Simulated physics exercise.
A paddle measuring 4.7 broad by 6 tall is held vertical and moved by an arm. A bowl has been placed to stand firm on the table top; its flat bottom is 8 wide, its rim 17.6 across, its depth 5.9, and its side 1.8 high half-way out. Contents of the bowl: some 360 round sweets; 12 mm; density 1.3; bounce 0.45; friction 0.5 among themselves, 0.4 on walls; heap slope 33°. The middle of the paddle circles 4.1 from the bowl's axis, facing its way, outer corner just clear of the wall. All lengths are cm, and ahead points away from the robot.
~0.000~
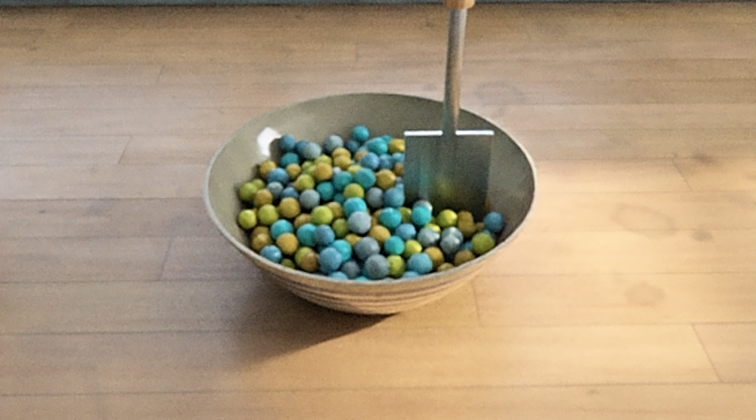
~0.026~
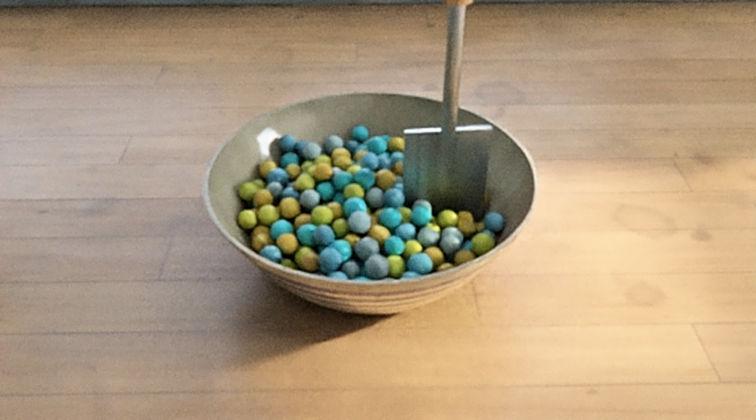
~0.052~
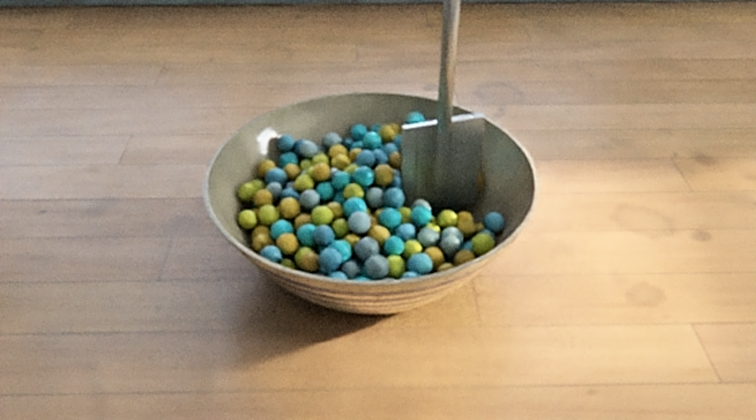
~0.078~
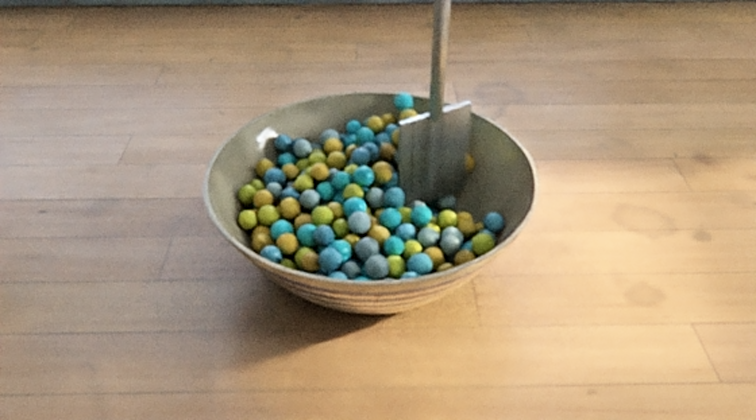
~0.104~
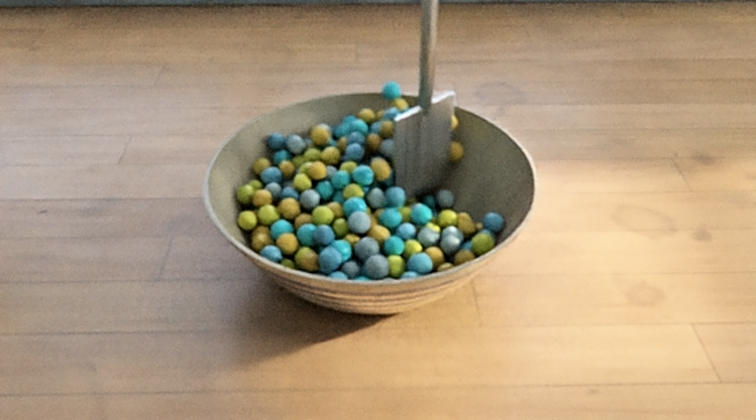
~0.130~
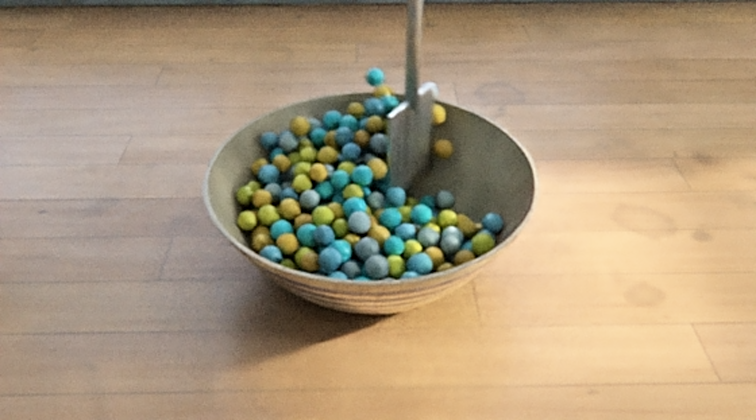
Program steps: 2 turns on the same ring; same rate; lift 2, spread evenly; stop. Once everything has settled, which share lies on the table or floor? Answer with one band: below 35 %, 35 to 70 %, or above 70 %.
Below 35 %.
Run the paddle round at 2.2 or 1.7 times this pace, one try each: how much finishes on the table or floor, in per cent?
It would be about 55 and 40 percent respectively.
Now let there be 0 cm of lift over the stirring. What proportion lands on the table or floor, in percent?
About 40 percent.
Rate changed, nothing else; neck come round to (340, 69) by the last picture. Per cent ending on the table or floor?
Close to 50 in a hundred.
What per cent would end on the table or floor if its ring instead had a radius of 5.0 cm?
In that case roughly 15 per cent.
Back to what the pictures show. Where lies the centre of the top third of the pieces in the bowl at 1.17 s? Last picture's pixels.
It is centred roughly at (321, 215).
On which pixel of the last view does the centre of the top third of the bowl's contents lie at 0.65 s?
I'd point to somewhere close to (458, 207).
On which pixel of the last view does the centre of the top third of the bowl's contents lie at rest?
Looks like roughly (360, 206) to me.
After 0.65 s, 317° round, highest piece 8 above the table; 291 in the bowl, 61 on the table or floor, 6 in flight or on the tool.
After 1.17 s, 219° round, highest piece 7 above the table; 272 in the bowl, 85 on the table or floor, 1 in flight or on the tool.
After 1.63 s, 0° round, highest piece 6 above the table; 271 in the bowl, 87 on the table or floor.
After 2.33 s, 0° round, highest piece 6 above the table; 271 in the bowl, 87 on the table or floor.
In the end, 271 in the bowl, 87 on the table or floor. That is 24 % on the table or floor.
